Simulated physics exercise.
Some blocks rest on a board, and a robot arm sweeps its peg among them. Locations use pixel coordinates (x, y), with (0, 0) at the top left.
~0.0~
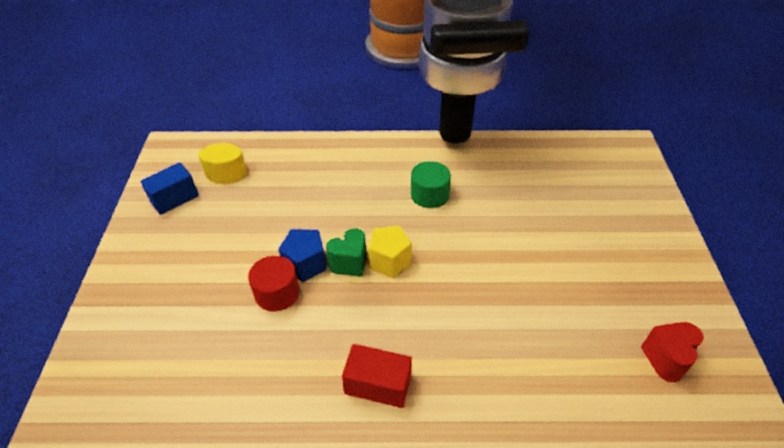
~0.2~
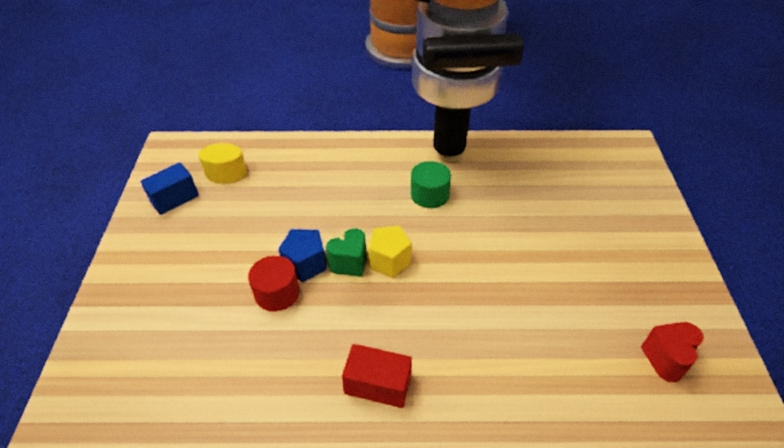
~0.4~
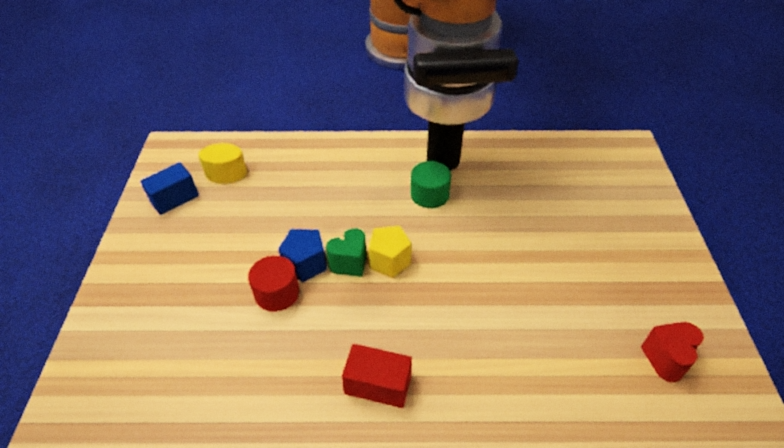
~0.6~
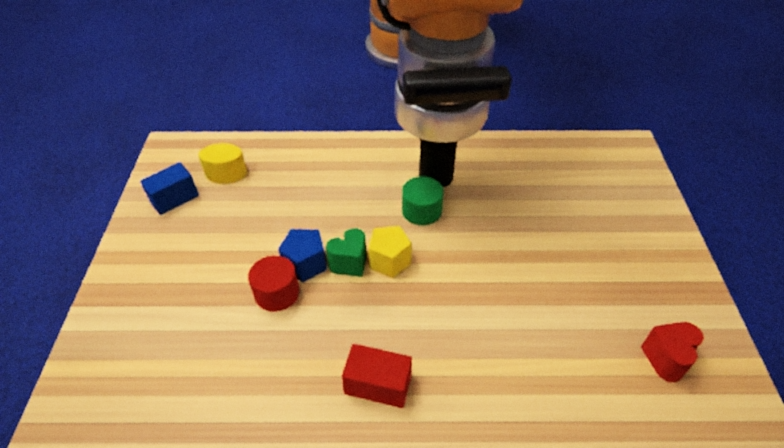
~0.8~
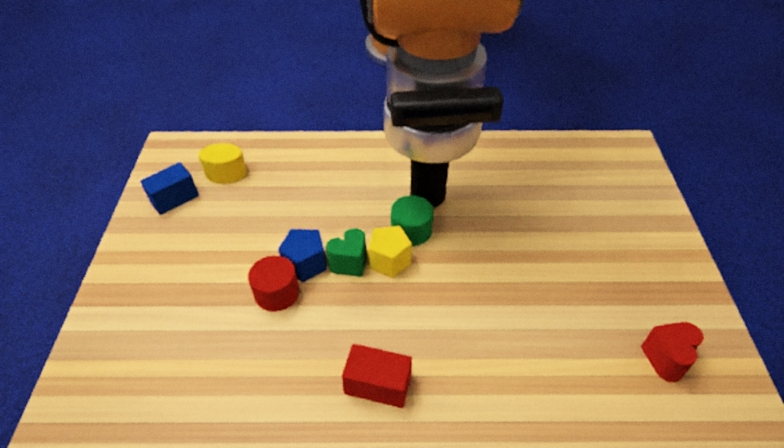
Robot arm lowering its black peg onto a wooden board's far side and nudging a green cylinder toward a yellow pentagon.
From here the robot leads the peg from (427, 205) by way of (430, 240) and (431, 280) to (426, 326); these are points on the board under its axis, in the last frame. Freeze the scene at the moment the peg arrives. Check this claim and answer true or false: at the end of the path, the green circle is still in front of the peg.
My answer: False.
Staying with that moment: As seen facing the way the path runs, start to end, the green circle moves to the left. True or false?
Verdict: False.
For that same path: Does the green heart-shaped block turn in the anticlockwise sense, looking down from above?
No, that is not what happens.
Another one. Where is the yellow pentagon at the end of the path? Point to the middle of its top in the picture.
So, by the moment the path ends, you'll find the top centre of the yellow pentagon at (336, 285).
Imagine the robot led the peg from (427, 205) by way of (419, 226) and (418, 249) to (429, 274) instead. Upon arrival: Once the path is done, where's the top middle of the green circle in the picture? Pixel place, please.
(395, 274)
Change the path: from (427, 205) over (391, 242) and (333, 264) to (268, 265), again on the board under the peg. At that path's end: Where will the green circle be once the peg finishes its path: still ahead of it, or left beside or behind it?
It will get left beside or behind the peg.
What follows on the original path. One third of the way, peg (430, 232); green heart-shaped block (344, 247); yellow pentagon (371, 269); green circle (405, 244).
Two thirds of the way, peg (431, 273); blue pentagon (299, 243); green heart-shaped block (343, 248), turned 25° clockwise; yellow pentagon (349, 285), turned 20° clockwise; green circle (392, 276).
At the end, peg (426, 318); blue pentagon (299, 243); green heart-shaped block (343, 248), turned 25° clockwise; yellow pentagon (336, 285), turned 25° clockwise; green circle (381, 297).
